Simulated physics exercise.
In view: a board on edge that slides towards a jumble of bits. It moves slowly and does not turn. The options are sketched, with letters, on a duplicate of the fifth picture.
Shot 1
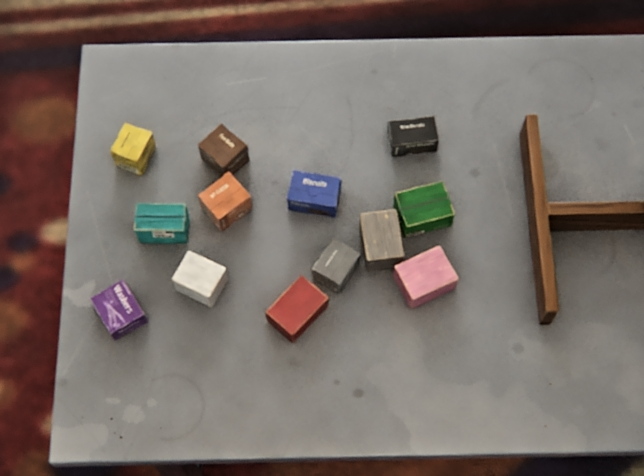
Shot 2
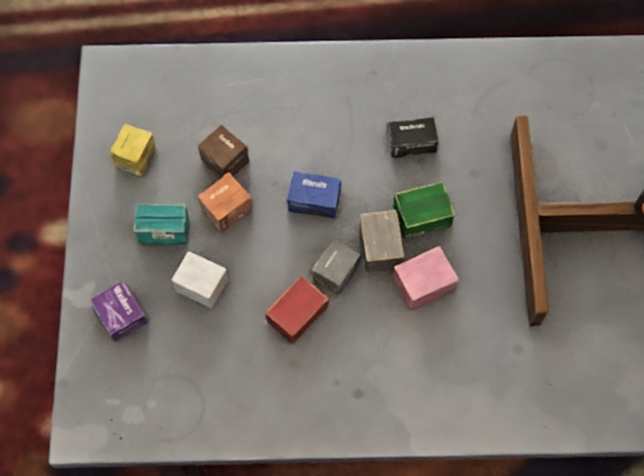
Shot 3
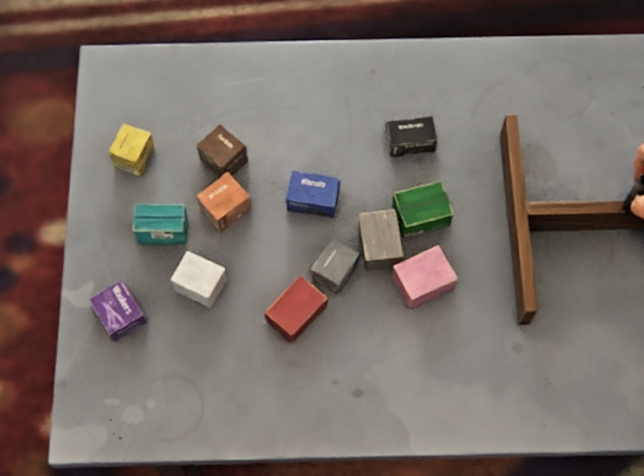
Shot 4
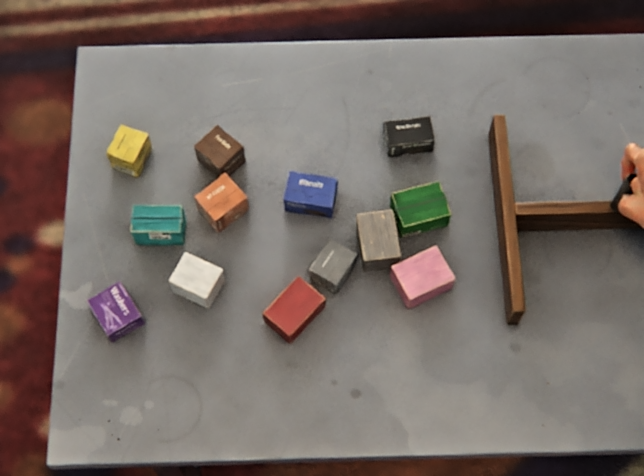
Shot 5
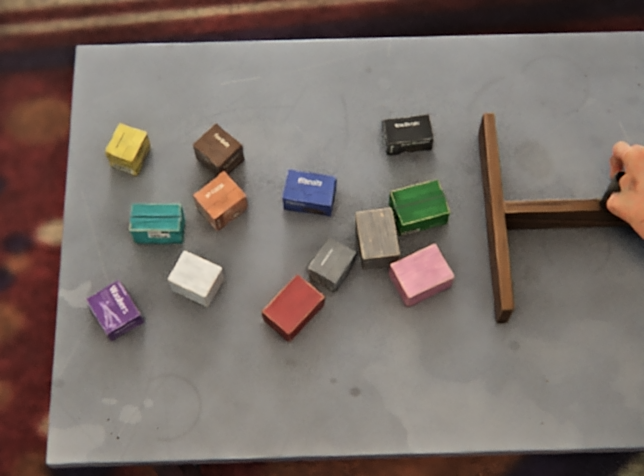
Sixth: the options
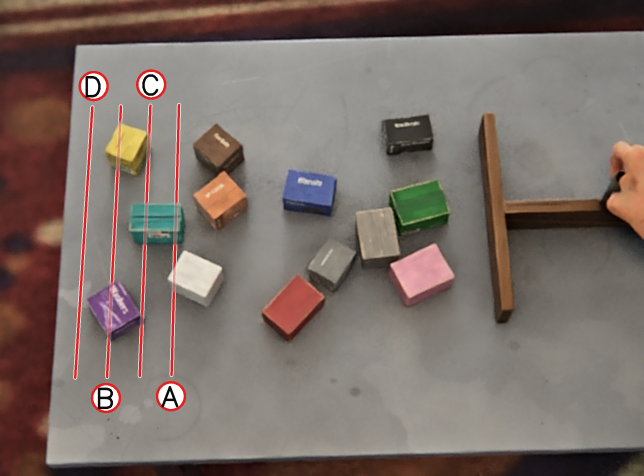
In the video, small colored boxes and blocks lie scattered on a gray surface as a T-shaped wooden tool slides slowly a short way left toward them, a hand coming into view gripping its handle; the boxes stay still.
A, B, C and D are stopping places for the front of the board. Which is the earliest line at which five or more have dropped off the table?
It can halt at B.
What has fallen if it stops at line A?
The orange packet.
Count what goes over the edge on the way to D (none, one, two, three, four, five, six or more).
In all, six or more.
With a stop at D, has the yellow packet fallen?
By then, yes.
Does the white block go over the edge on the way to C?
By then, yes.
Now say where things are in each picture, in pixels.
In the first frame, blue packet (315, 194); grey packet (337, 266); white block (200, 279).
In the second frame, board (532, 210); orange packet (225, 203).
In the third frame, board (521, 209); purple box (118, 311).
In the fourth frame, board (509, 209); green box (420, 210).
In the fifth frame, board (498, 207); yellow packet (129, 150); red block (294, 308); brown box (219, 152).
On the marked copy, A at (175, 233); B at (114, 234); C at (145, 234); D at (84, 235).
Following B. Soon after the start, board (361, 211); black box (326, 136); red block (274, 316).
Later, board (222, 214); orange packet (98, 190); turquoise box (104, 235).
In the end, board (112, 217); turquoise box over the edge; orange packet over the edge; seven fallen.
As for the rest, A drops only one; C drops only three; D drops nine, but is farther than needed.
